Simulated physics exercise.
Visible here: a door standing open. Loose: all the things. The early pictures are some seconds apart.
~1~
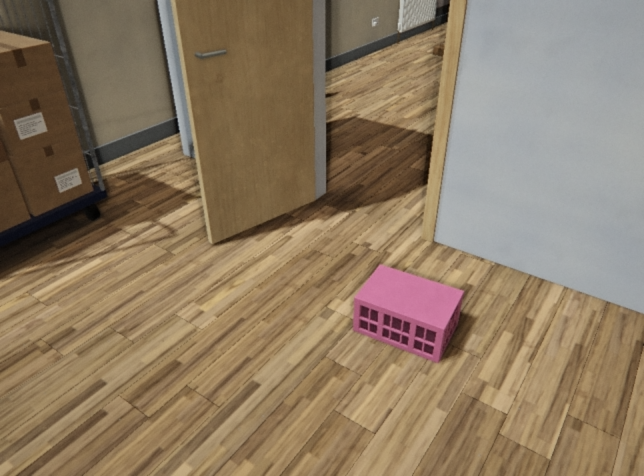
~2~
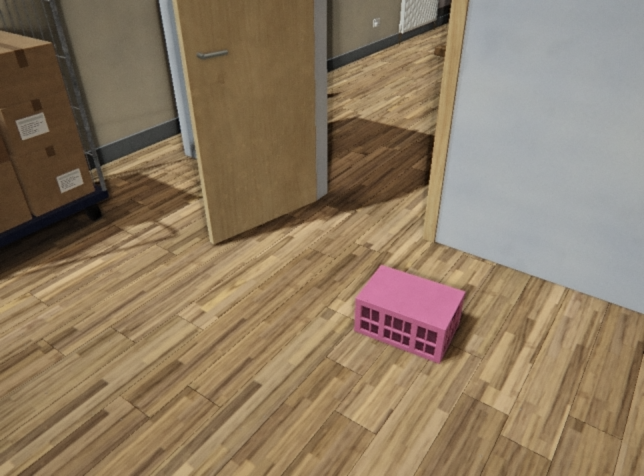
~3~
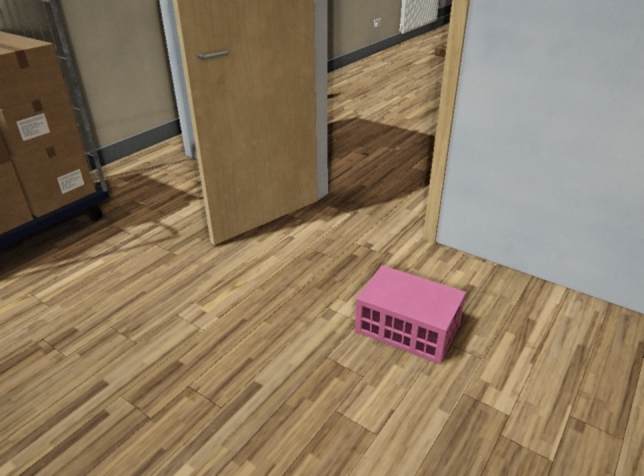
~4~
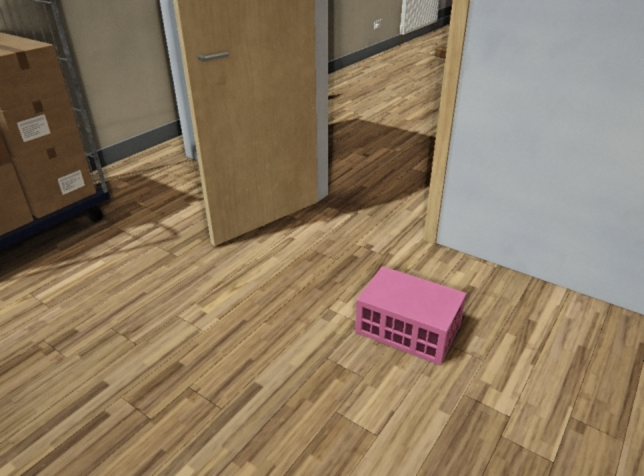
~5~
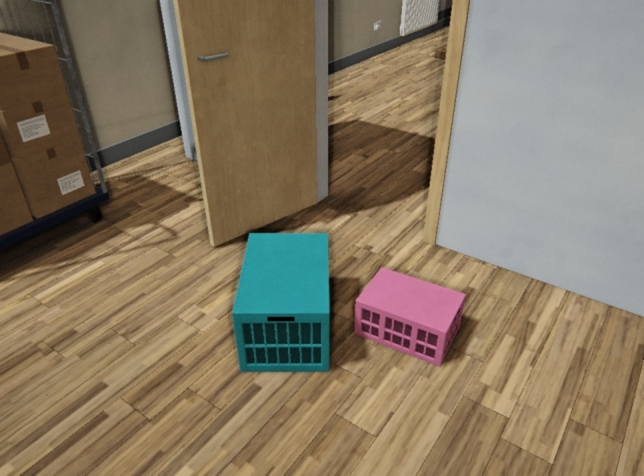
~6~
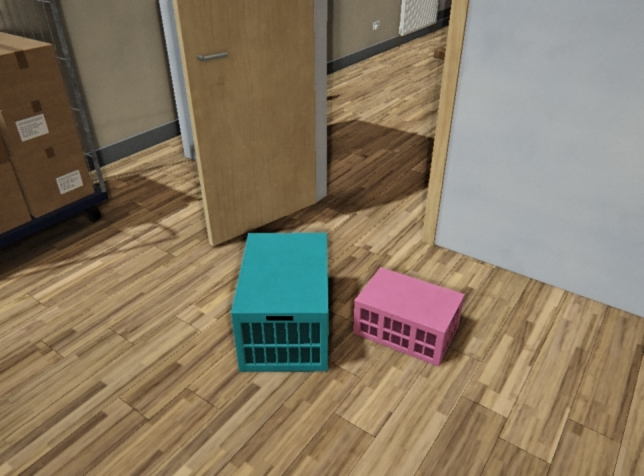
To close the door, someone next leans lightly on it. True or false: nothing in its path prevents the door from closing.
True.
Then, 0.50 s later than the last frame, door at 88°.
Then, 0.90 s later than the last frame, door at 58°.
Then, 1.20 s later than the last frame, door at 32°.
Then, 1.40 s later than the last frame, door at 13°.
When it is over, door at 0°; both as before. End places, in pixels of the last picture, turquoise chest near (286, 298).
